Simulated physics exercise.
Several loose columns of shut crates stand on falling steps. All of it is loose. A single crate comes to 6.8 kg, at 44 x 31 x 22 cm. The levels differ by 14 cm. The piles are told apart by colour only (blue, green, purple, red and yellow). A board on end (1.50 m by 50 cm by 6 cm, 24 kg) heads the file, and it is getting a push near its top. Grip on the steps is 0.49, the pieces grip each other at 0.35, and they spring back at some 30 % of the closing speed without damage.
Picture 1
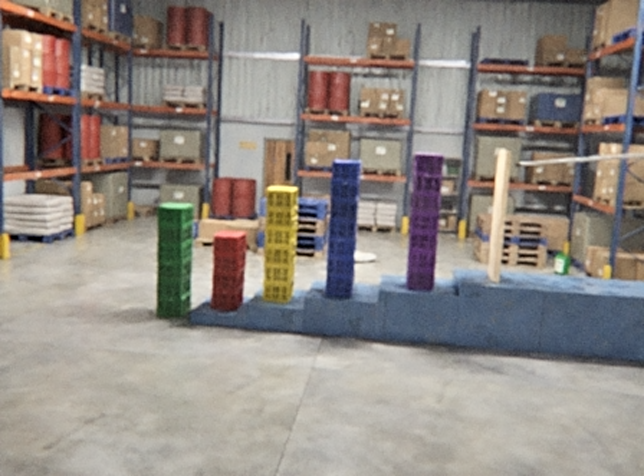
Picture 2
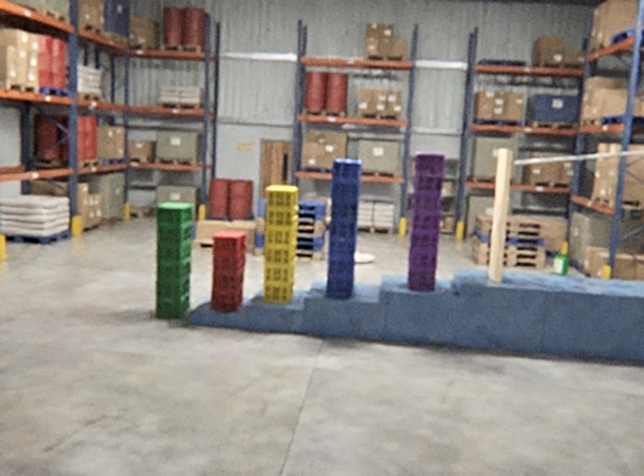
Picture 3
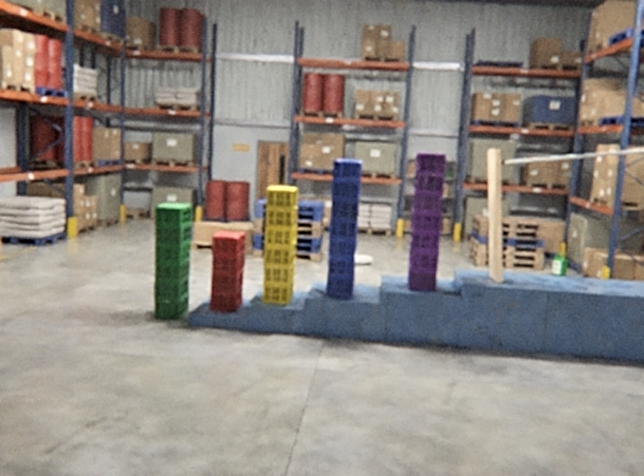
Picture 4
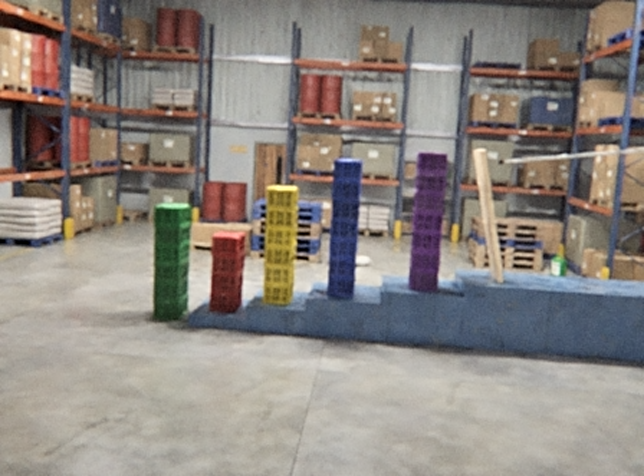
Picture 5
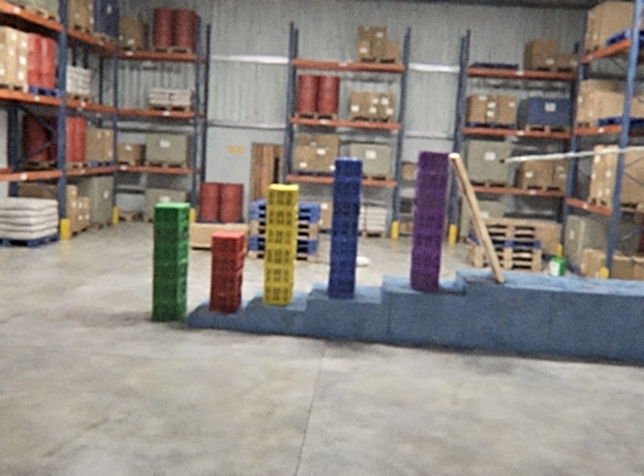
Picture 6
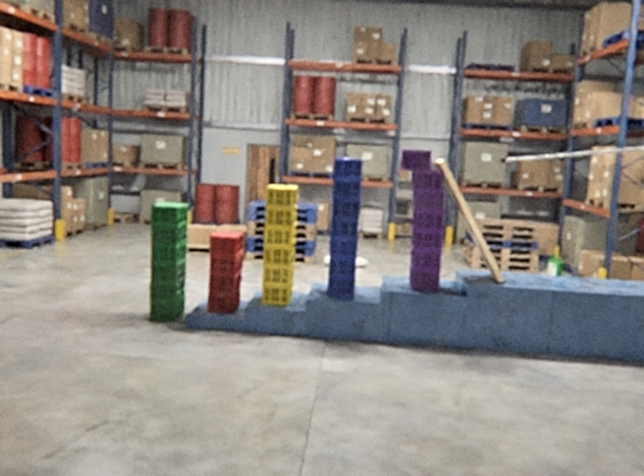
In a warehouse, a thin pole nudged an upright wooden board, which tilted left against the purple stack of crates and shifted its top crate leftward, while the other coloured stacks stayed put.
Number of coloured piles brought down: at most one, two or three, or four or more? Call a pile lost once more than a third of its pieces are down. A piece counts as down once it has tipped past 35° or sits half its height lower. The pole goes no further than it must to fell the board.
Piles wrecked: Upwards of three.
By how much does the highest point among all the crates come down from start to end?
About 75 cm.
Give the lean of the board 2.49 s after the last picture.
Some 90° from upright.
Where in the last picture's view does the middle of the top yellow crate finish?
Around (56, 282).
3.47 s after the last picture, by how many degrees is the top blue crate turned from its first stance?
Roughly 60°.
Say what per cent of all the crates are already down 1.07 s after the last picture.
At that moment 15 per cent.
Then, 1.07 s on from the sixth picture, board 80° from upright; 5 of the 30 crates down; top purple crate tipped 17°, 45 cm lower; top blue crate tipped 7°.
Then, 2.49 s on from the sixth picture, board 90° from upright; 14 of the 30 crates down; top purple crate on its side; top blue crate tipped 73°, 39 cm lower.
Then, 3.47 s on from the sixth picture, board 90° from upright; 25 of the 30 crates down; top green crate upside down; top purple crate on its side.
Finally, board 90° from upright; 25 of the 30 crates down; top green crate upside down; top yellow crate upside down. Wrecked, blue, green, purple, red and yellow. Seen by the last camera, middles, top yellow crate near (56, 282).
